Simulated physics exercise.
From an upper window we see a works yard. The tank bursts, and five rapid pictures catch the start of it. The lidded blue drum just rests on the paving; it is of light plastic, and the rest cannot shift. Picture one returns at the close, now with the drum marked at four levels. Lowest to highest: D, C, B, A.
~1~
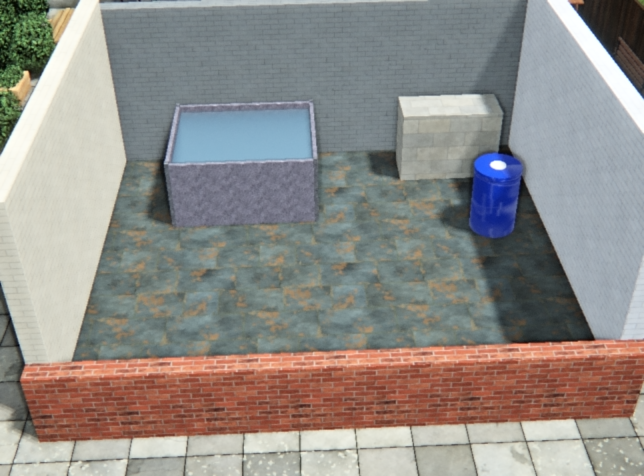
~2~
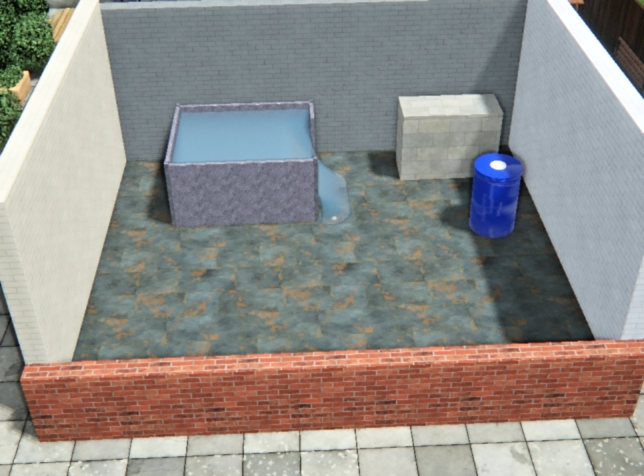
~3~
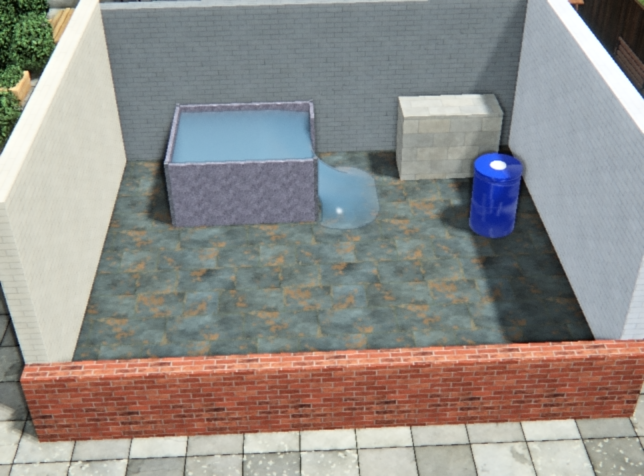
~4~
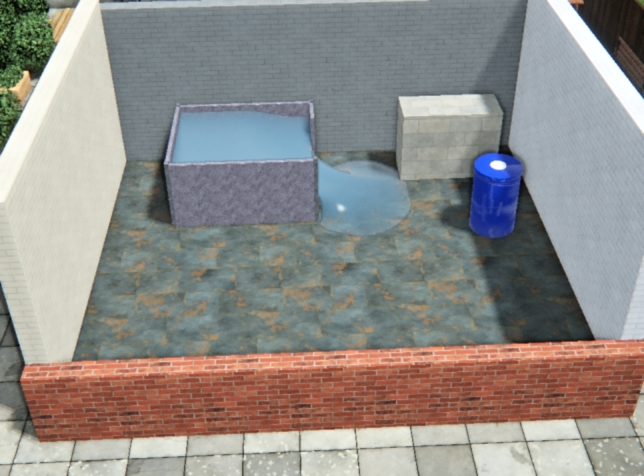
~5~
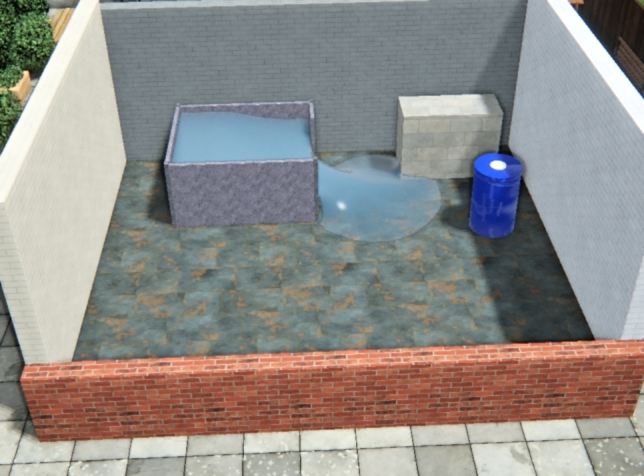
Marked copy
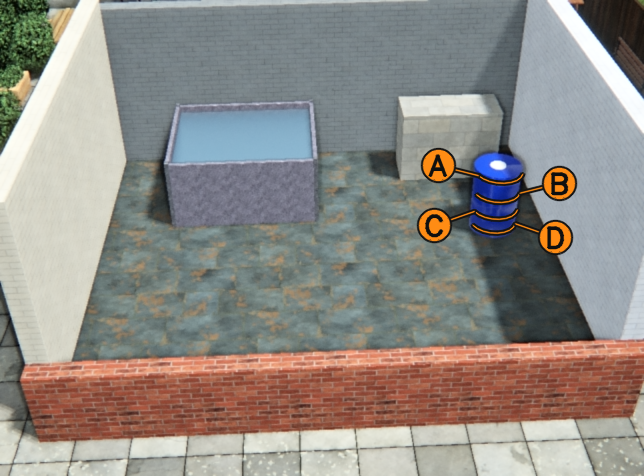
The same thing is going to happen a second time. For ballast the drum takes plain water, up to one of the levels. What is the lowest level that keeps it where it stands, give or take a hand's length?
Take B.
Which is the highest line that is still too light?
Line C.
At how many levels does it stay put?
Two of the four.
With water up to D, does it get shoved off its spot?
Yes, that goes wrong.
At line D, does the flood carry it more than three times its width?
Yes, it does.
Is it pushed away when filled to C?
Yes.
On the marked copy, A at (504, 183); B at (501, 202); C at (499, 219); D at (497, 233); from the bottom up D, C, B, A.
With A, it does not move.
With B, it does not move.
With C, it is pushed about 3 times its own width away.
With D, it is pushed about 8 times its own width away.
